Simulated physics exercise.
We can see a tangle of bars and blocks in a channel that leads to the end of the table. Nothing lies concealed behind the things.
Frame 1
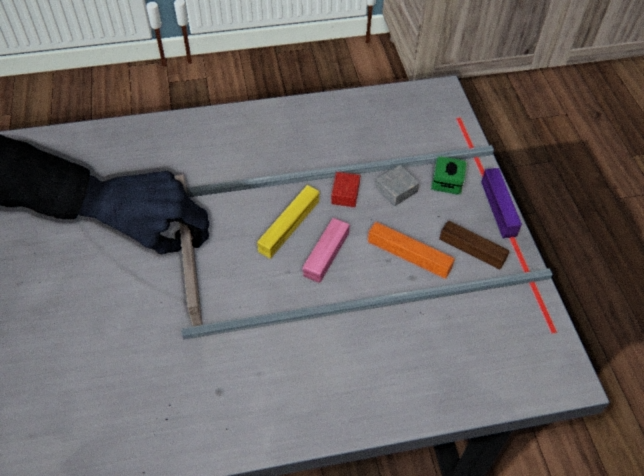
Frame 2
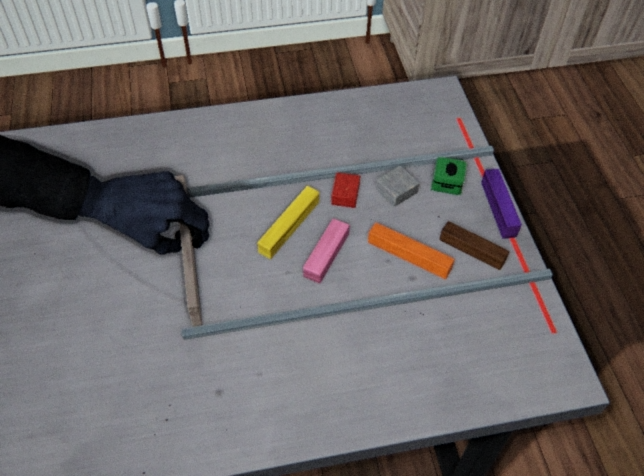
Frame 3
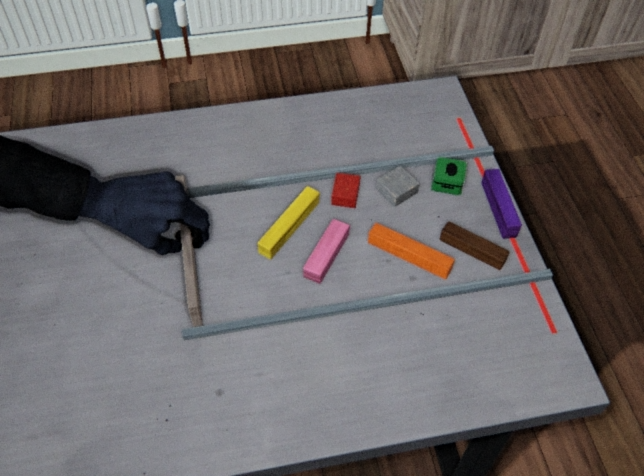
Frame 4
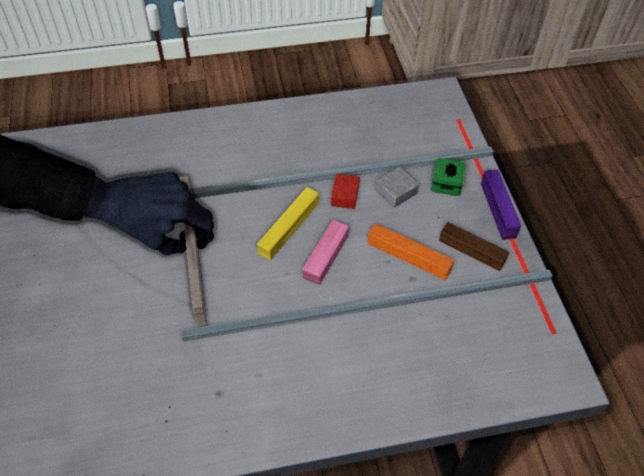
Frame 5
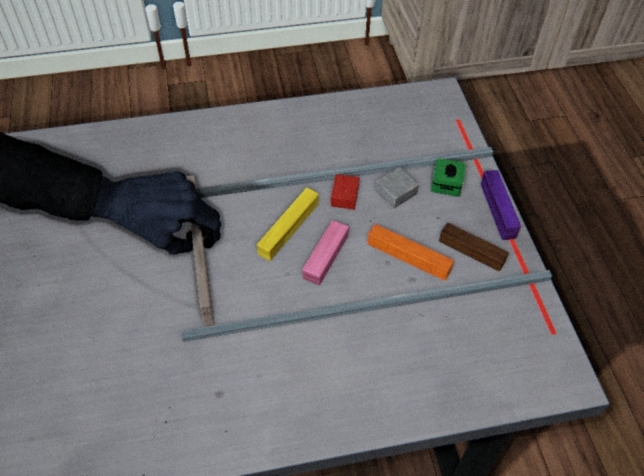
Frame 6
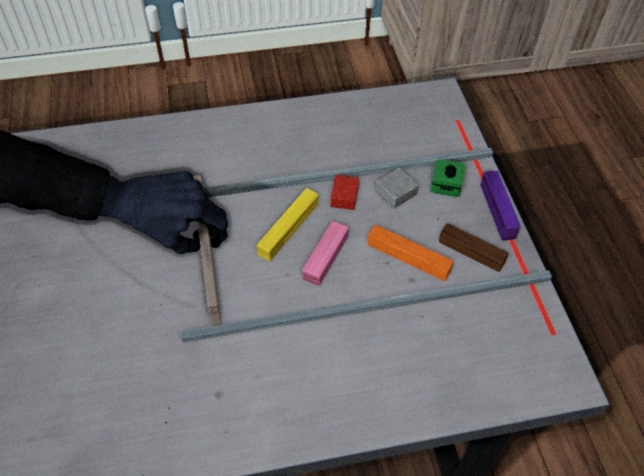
On a grey tabletop, a dark-gloved hand slid a wooden board slightly to the right between two rails, while the scattered colourful bars and blocks ahead of it stayed still.
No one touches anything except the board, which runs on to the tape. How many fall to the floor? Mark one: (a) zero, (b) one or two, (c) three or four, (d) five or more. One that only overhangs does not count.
(d) five or more.
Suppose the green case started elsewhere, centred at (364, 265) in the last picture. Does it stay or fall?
It simply slips off.
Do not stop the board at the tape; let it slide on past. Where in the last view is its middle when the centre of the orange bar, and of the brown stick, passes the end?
Middle approx. at (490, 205), then approx. at (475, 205).
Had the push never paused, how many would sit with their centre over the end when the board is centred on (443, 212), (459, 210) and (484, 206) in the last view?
The counts are 2, 2 and 4, in that order.
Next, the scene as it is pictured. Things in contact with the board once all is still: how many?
1 are in contact with it.
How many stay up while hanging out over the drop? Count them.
0 of them.
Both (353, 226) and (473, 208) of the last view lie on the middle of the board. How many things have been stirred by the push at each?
5 by the first point, 8 by the second.
Early on, none off yet; purple stick at rest near (500, 205); green case at rest near (448, 179); brown stick at rest near (473, 247).
A while later, none off yet; purple stick moving near (506, 204); green case travelled about its own width near (477, 174); brown stick travelled a little near (486, 244).
Finally, the number that fall off is five or more; lost, pink stick, red block, orange bar, grey block, brown stick, green case and purple stick.
